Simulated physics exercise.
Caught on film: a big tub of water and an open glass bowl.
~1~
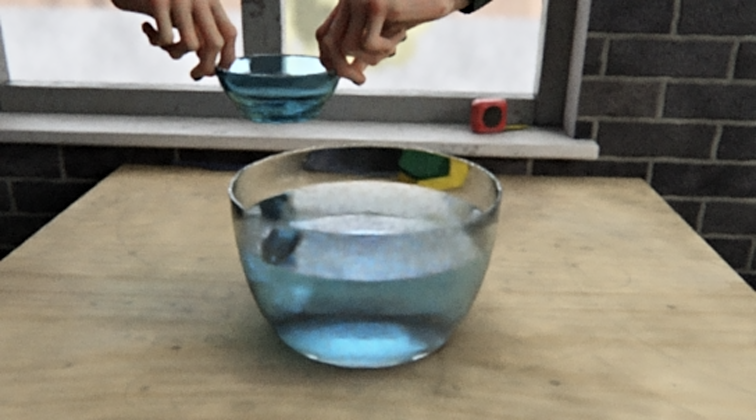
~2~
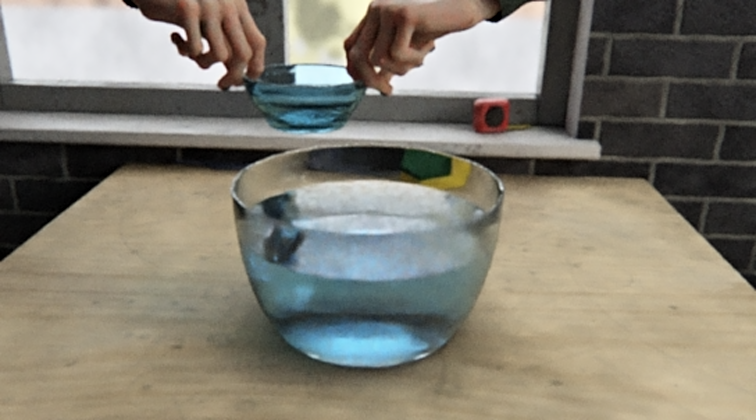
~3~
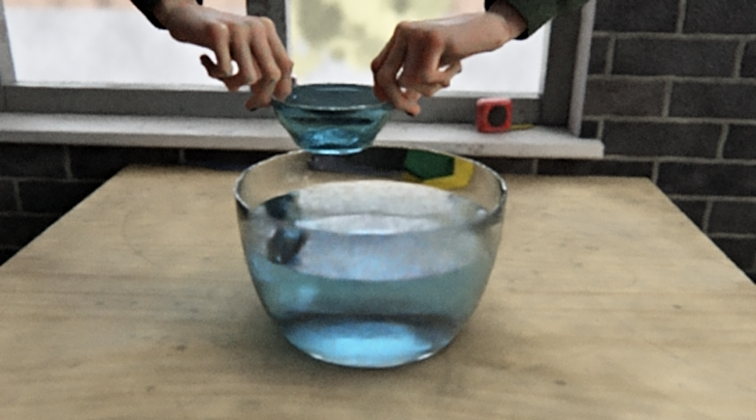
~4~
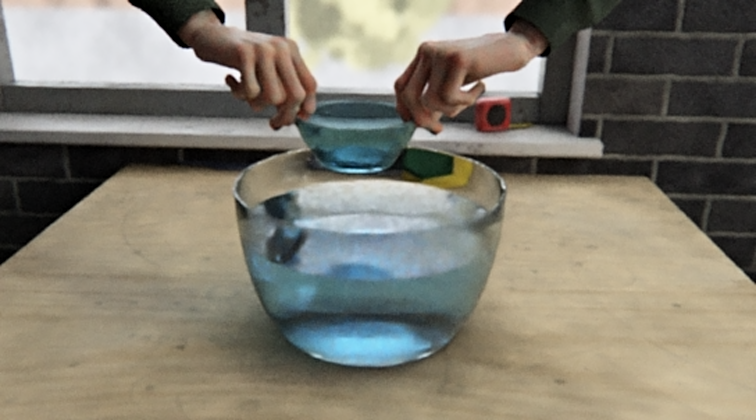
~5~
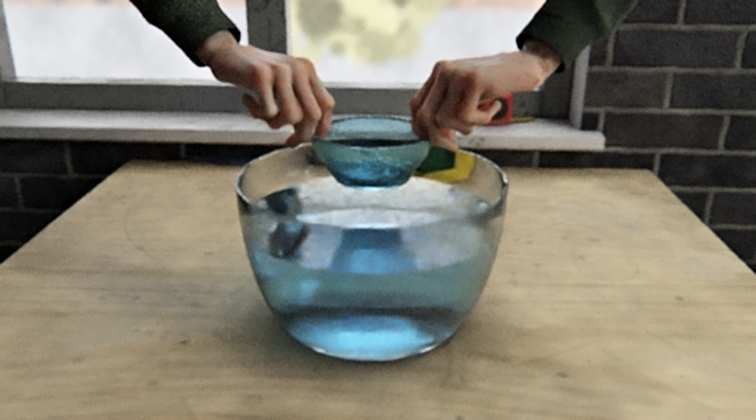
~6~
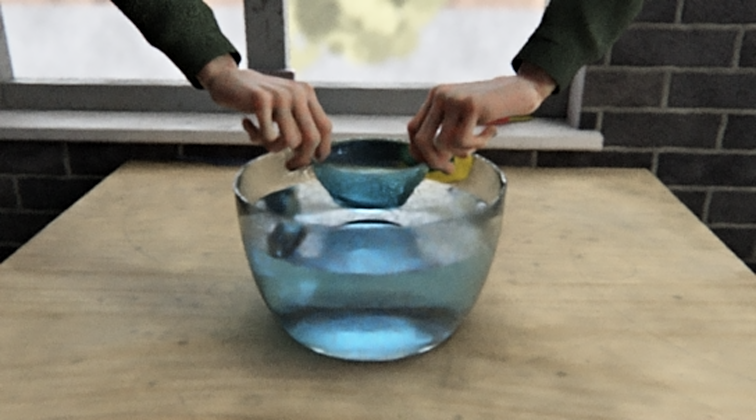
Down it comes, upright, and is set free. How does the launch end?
Once free, it rides on the surface.
Next, the bowl dips into the water.
After that, it bobs and steadies.
Finally, the bowl floats with about half of its side showing.
